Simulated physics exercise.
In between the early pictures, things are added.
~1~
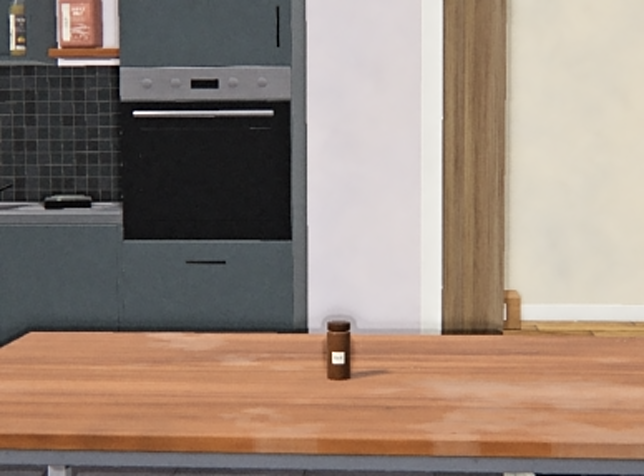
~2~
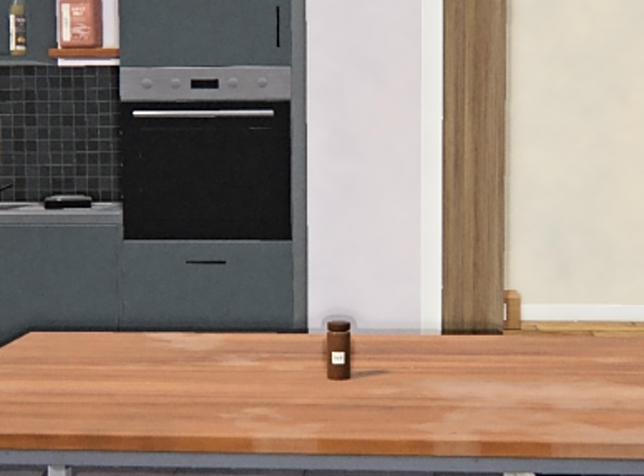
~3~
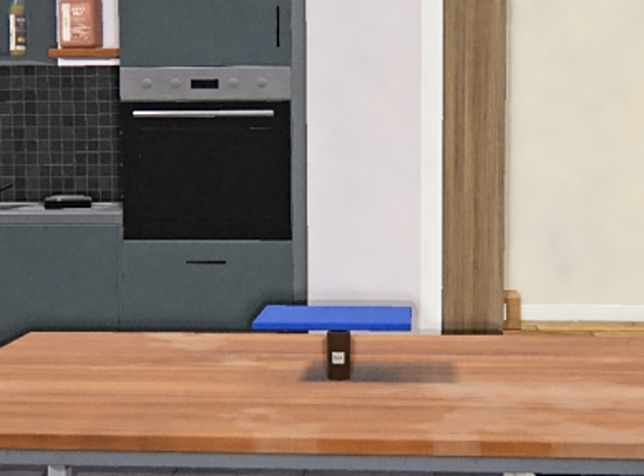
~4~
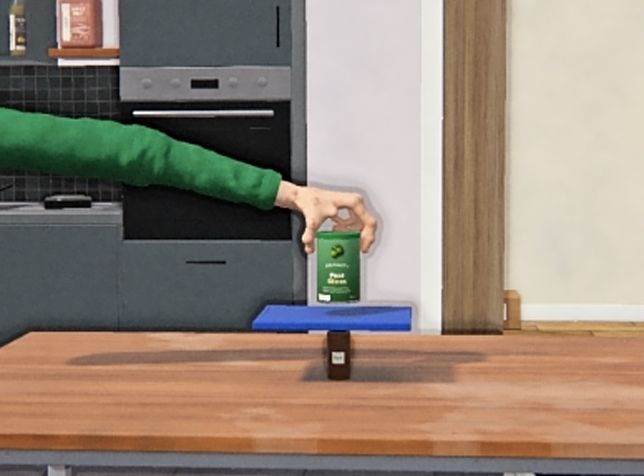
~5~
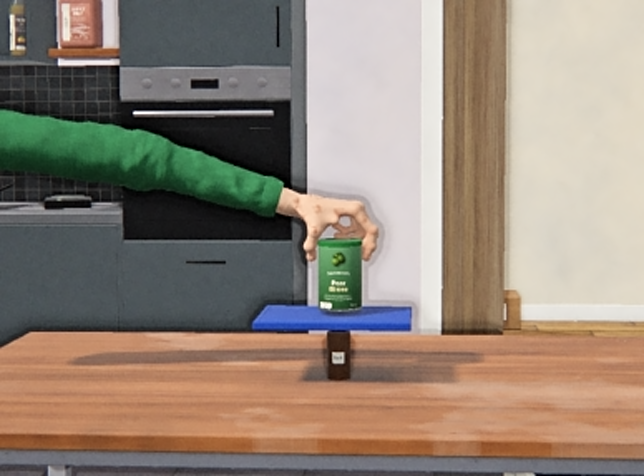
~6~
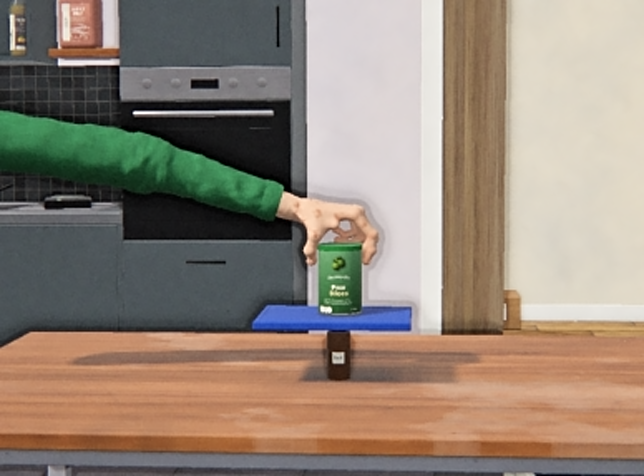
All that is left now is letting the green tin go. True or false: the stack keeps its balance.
True.
Then, 0.20 s after the last picture, nothing has stirred.
Then, 0.50 s after the last picture, green tin resting near (340, 279).
At rest, all 3 in place. Seen from the same camera at the end, green tin near (340, 279). The stack stays up.
